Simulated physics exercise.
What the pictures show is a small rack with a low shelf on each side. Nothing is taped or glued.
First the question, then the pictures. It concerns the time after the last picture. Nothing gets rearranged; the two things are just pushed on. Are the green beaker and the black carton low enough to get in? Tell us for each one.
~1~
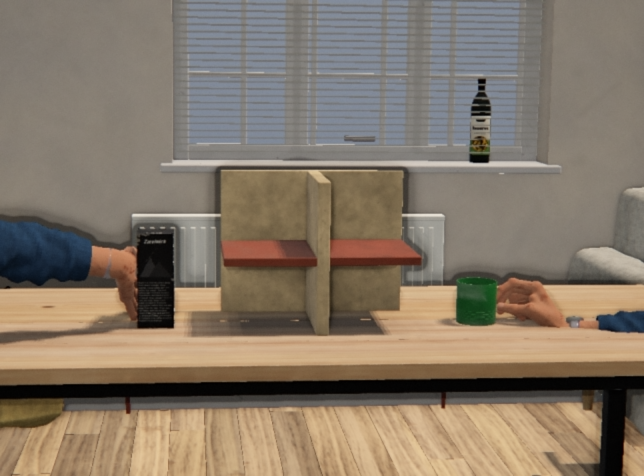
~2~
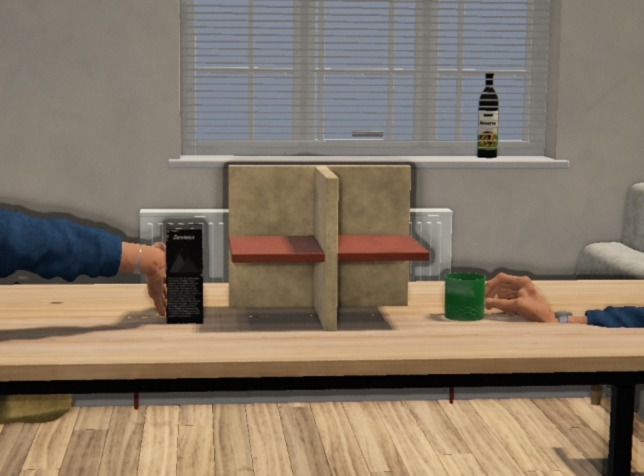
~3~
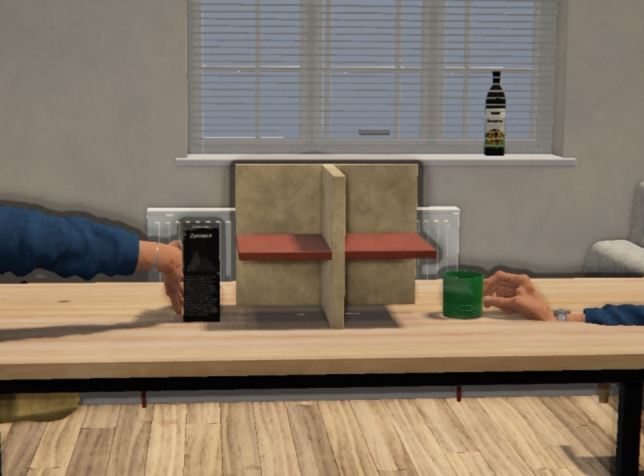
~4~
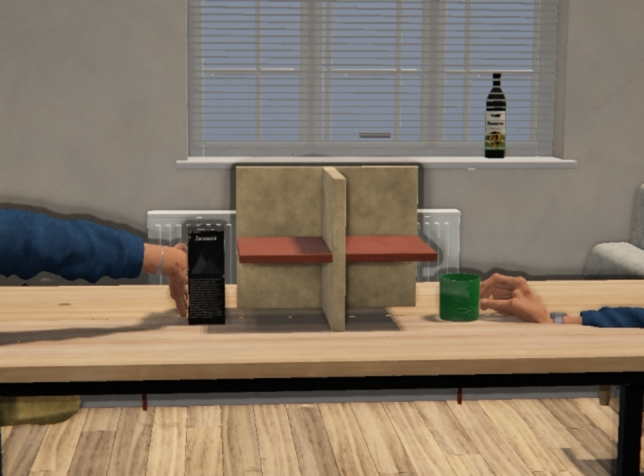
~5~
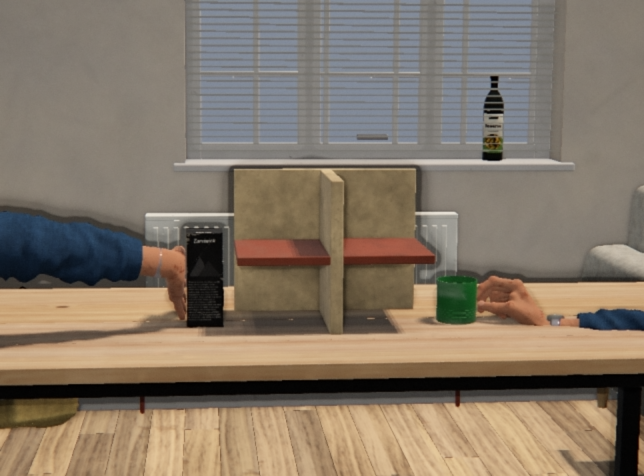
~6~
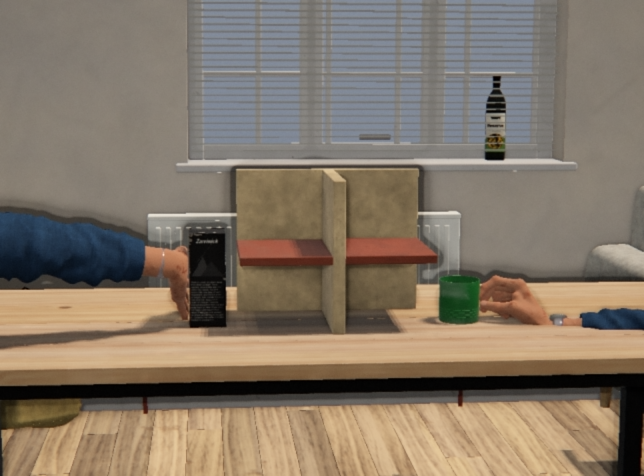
Green beaker: Fits; black carton: Blocked.
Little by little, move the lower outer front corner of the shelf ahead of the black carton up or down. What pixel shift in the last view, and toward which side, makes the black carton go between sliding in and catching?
Shift approx. 28 px, direction up.
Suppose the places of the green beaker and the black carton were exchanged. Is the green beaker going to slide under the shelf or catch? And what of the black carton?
Green beaker - clear; black carton - blocked.
Then, 0.24 s later than the last frame, green beaker sliding up to the opening near (450, 300); black carton sliding up to the opening near (217, 278).
Then, 0.40 s later than the last frame, green beaker part of the way in near (432, 300); black carton stopped at the opening near (219, 278).
Then, 0.56 s later than the last frame, green beaker part of the way in near (413, 300); black carton stopped at the opening near (219, 278).
When it is over, the green beaker clears the shelf, near (403, 301); the black carton is too tall, near (219, 278).
